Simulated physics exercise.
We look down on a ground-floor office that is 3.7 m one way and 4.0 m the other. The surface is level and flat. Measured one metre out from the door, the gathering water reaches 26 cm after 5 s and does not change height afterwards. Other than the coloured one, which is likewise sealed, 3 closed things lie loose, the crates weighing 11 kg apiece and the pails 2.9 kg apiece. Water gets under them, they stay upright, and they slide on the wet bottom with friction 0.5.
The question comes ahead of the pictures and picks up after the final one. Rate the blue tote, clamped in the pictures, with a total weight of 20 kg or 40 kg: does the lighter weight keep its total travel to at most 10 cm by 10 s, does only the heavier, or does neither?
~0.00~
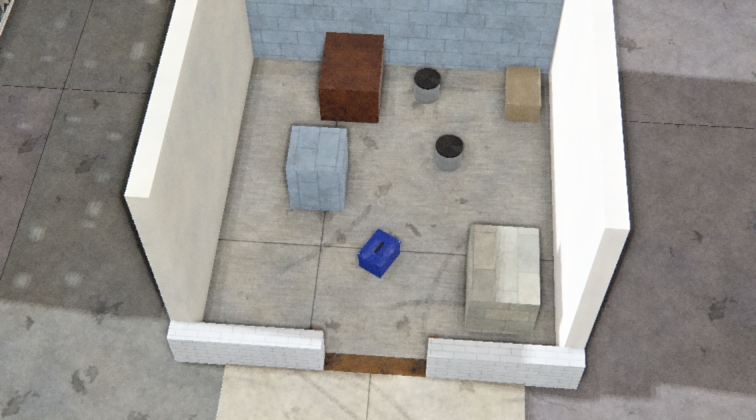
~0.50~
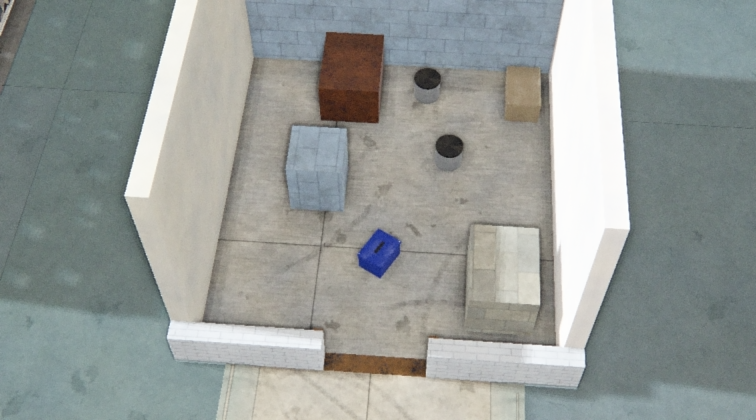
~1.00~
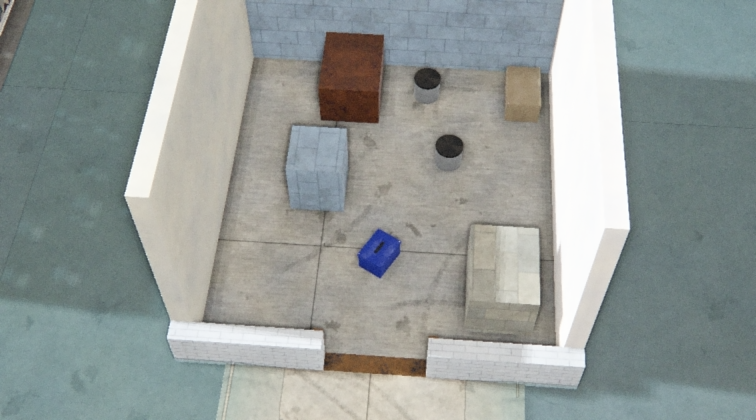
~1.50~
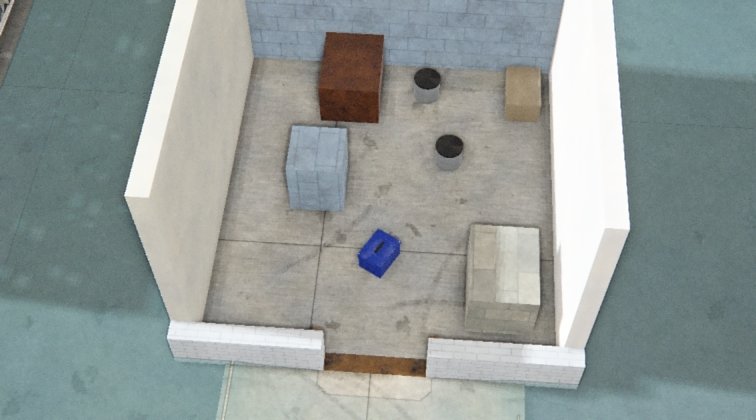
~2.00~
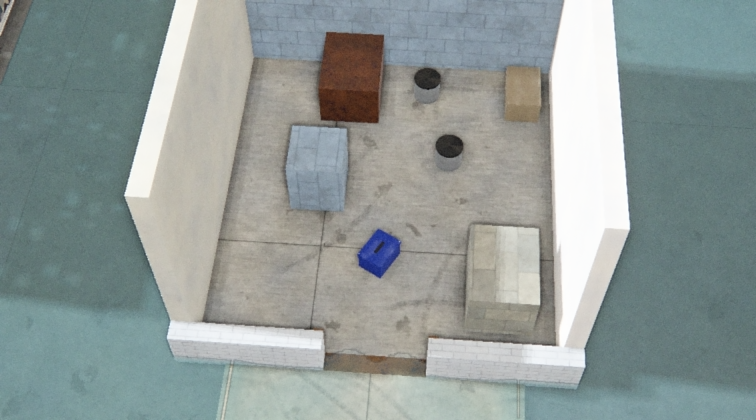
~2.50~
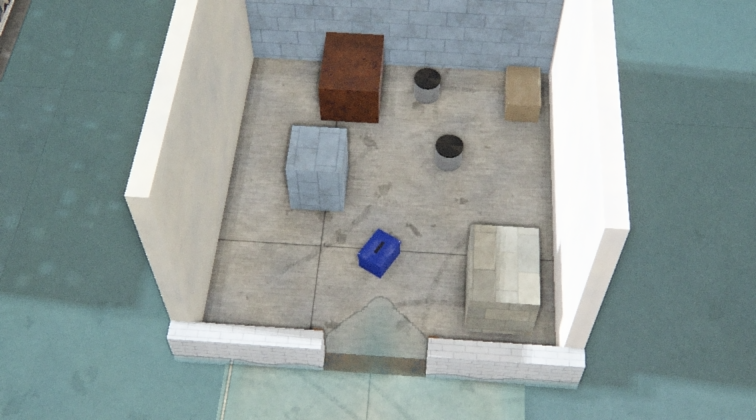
Only the heavier does.
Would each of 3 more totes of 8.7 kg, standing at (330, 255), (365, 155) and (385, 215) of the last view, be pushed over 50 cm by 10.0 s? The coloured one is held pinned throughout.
In turn: Past it, short of it, less.
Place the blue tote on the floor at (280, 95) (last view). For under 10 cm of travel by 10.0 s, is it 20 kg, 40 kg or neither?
Here the lighter suffices.
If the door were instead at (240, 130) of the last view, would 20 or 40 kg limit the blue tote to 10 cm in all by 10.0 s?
The small mass already works.
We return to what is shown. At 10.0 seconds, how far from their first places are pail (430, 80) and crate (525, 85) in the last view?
First 120 cm, then 30 cm.
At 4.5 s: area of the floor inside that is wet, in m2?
Around 5.5 m2 of it.
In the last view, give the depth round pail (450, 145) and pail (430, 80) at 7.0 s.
First roughly 7 cm, second roughly 6 cm.
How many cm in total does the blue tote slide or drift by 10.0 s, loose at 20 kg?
Close to 120 centimetres all told.
After 3.5 s the blue tote would be 0 cm from its start with 20 kg and 0 cm from its start with 40 kg; 4 cm of water round it then.
After 4.5 s the blue tote would be 0 cm from its start with 20 kg and 0 cm from its start with 40 kg; 6 cm of water round it then.
After 7.0 s the blue tote would be 37 cm from its start with 20 kg and 0 cm from its start with 40 kg; 9 cm of water round it then.
After 10.0 s the blue tote would be 108 cm from its start with 20 kg and 0 cm from its start with 40 kg; 10 cm of water round it then.
